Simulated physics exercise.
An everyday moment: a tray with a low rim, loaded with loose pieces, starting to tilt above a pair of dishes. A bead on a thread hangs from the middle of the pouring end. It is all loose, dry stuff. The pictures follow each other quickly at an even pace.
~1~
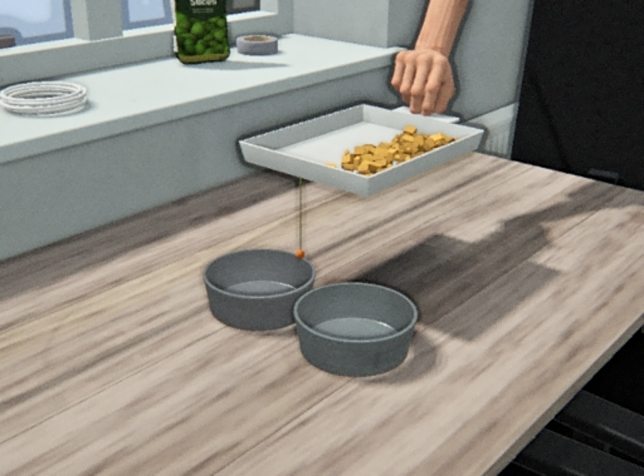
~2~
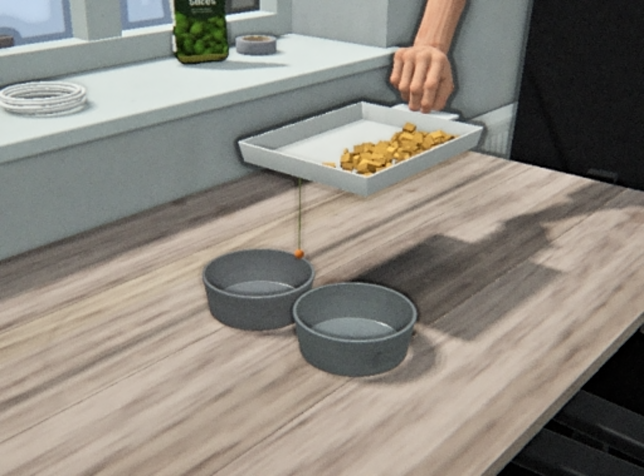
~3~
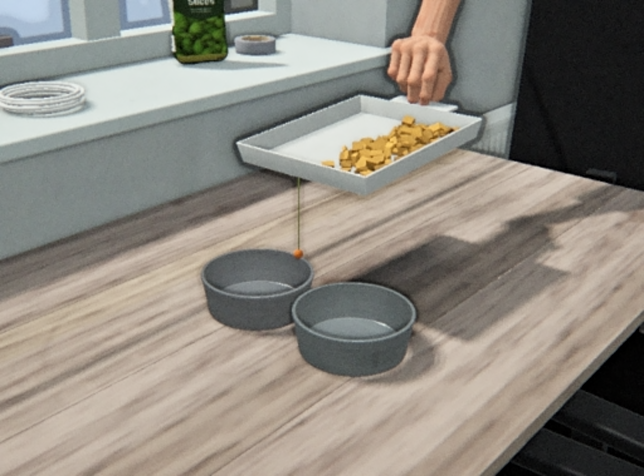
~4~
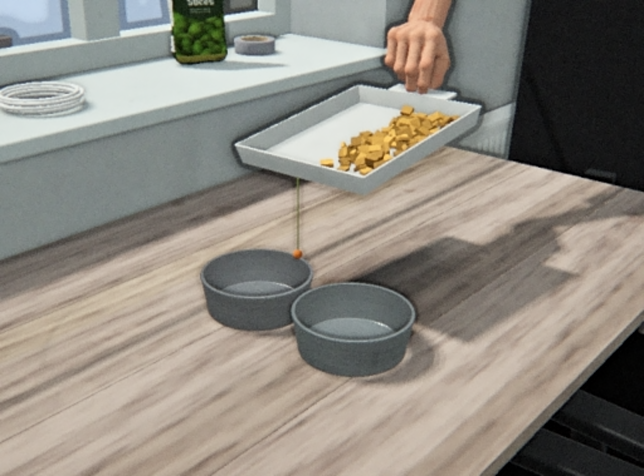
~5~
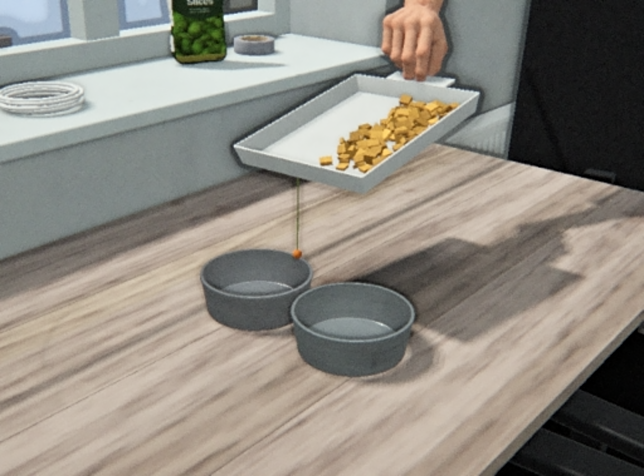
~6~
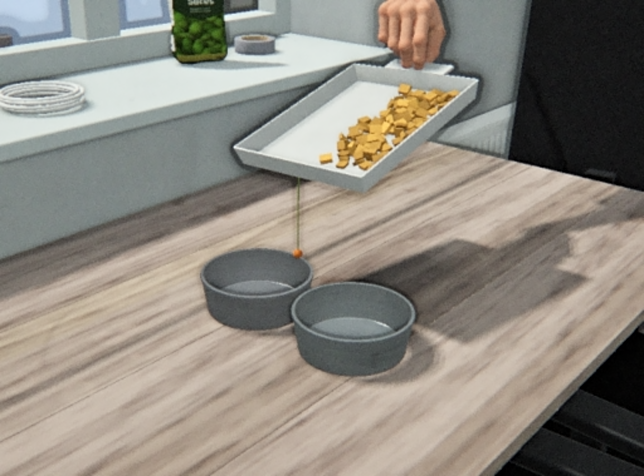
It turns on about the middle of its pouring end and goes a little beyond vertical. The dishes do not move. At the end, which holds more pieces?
It favours the left-hand dish.
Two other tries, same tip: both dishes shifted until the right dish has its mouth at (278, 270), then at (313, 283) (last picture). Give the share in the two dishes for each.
The first gives 70 %, the second 70 %.
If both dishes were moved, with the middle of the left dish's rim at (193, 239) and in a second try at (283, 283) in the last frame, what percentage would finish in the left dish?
In turn 0 and 70 in a hundred.
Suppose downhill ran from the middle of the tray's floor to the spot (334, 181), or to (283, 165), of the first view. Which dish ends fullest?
First right, then the left dish.
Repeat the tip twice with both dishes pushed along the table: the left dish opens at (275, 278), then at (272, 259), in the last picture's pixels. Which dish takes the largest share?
First the left-hand dish, then the left-hand dish.
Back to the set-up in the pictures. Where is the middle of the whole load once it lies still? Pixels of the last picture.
Roughly at (256, 304).
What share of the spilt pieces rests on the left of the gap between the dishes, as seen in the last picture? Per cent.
It comes to 90 per cent or so.
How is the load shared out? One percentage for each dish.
Left dish: 80 %, right dish: 10 %.
Just after the last frame, tray tipped steeply; almost all on the tray; just a few in the air.
A moment on, tray tipped right over; roughly two thirds on the tray; just a few in the right dish; roughly a quarter in the left dish; just a few outside both; about a tenth in the air.
Further on, tray tipped past a quarter turn; about a tenth in the right dish; the larger part in the left dish; about a tenth outside both.
When it is over, tray tipped past a quarter turn; about a tenth in the right dish; the larger part in the left dish; about a tenth outside both.
